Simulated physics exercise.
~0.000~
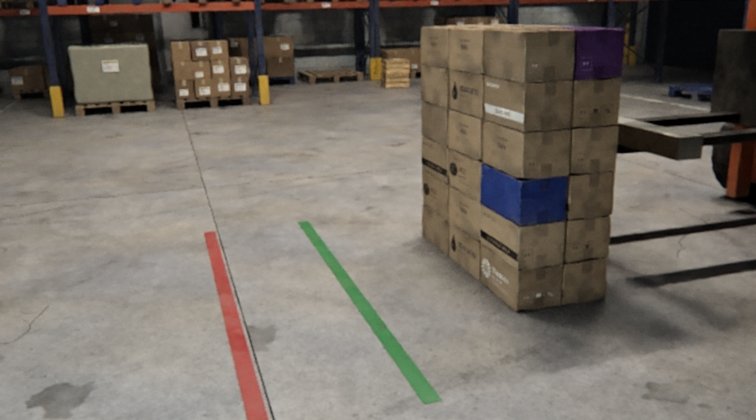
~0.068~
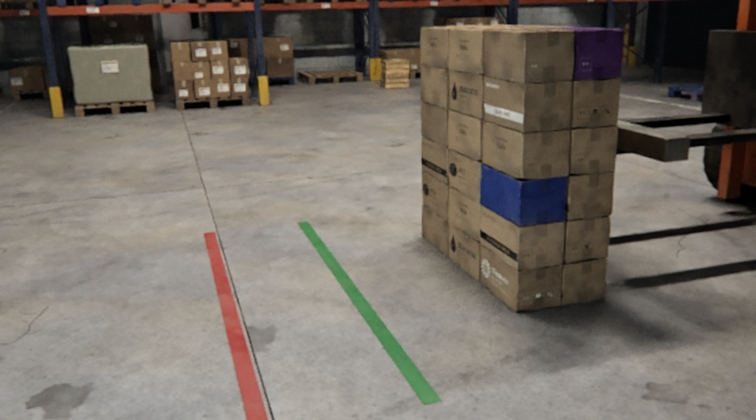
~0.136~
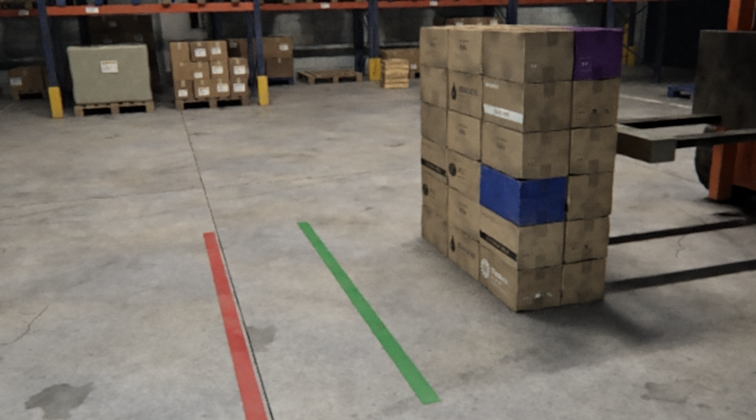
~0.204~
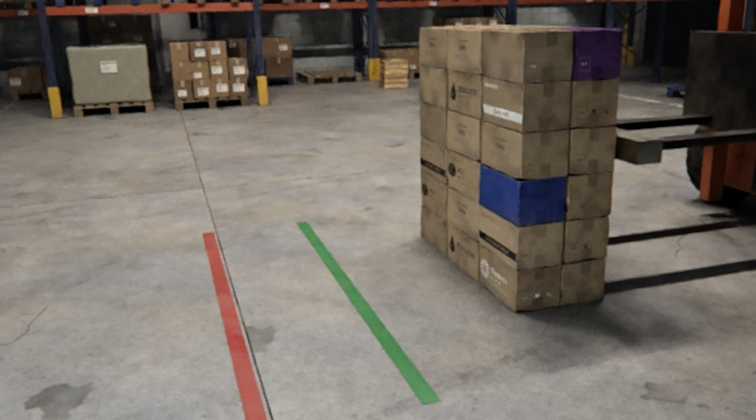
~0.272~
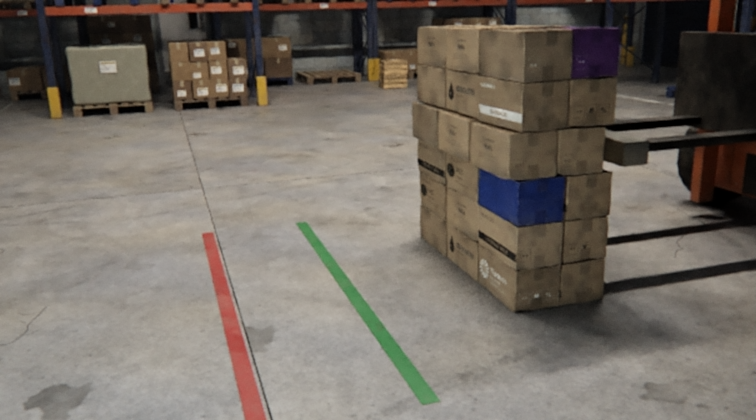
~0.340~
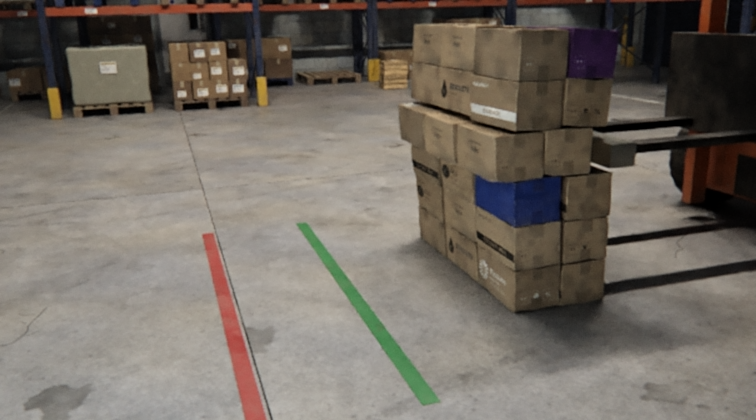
A forklift with a bar across its forks crept left to a tall stack of cardboard boxes and pushed into it, shoving a middle row out leftward while the boxes above shifted and leaned slightly.
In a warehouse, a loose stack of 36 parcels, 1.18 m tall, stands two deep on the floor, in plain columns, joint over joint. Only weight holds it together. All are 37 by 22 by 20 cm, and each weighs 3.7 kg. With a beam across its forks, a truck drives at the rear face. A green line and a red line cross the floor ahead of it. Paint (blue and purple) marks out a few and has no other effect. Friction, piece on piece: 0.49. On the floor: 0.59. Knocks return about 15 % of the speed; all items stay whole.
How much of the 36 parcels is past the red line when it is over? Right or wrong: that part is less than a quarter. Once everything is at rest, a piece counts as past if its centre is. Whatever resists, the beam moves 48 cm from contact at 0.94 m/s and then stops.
Right.
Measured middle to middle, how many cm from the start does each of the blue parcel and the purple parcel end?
Blue shifts close to 80 cm and purple close to 40 cm.
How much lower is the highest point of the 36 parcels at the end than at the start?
About 30 cm.
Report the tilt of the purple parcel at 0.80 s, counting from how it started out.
Tilt: Approx. 50°.
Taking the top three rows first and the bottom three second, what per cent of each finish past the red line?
I'd put the top at 20 per cent and the bottom at 0 per cent.
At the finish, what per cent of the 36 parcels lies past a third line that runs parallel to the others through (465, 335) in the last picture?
Close to 55 in a hundred.
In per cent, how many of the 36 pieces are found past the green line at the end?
Close to 35 percent.
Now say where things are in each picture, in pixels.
In the first frame (each place is the centre of the face we see best), beam (689, 148) 21 cm from the stack; red line, near end, (245, 369); green line, near end, (391, 344); purple parcel (601, 54); blue parcel (544, 201); all in place.
In the second frame, beam (676, 150) 14 cm from the stack; purple parcel (600, 55).
In the third frame, beam (662, 151) 8 cm from the stack; purple parcel (600, 55).
In the fourth frame, beam (648, 153) 15 mm from the stack; purple parcel (599, 55).
In the fifth frame, beam (635, 154) 49 mm in; purple parcel (597, 53); 6 have shifted.
In the sixth frame, beam (621, 156) 11 cm in; red line, near end, (243, 370); green line, near end, (390, 345); purple parcel (595, 54) tilted 5°; blue parcel (538, 202) moved 18 mm; 25 have shifted.
By 0.52 s, none of the 36 parcels past the red line, 27 disturbed; purple parcel tilted 22°; blue parcel tilted 18°.
By 0.80 s, none of the 36 parcels past the red line, 27 disturbed; blue parcel tilted 59°, 16 cm lower; purple parcel tilted 55°, 12 cm lower.
By 1.36 s, 3 of the 36 parcels past the red line; blue parcel on its side; purple parcel on its side.
When it is over (2.5 s), 4 of the 36 parcels past the red line; blue parcel on its side; purple parcel on its side. That is 11 per cent. In pixels of the last frame, middles, blue parcel near (372, 294), purple parcel near (554, 135).
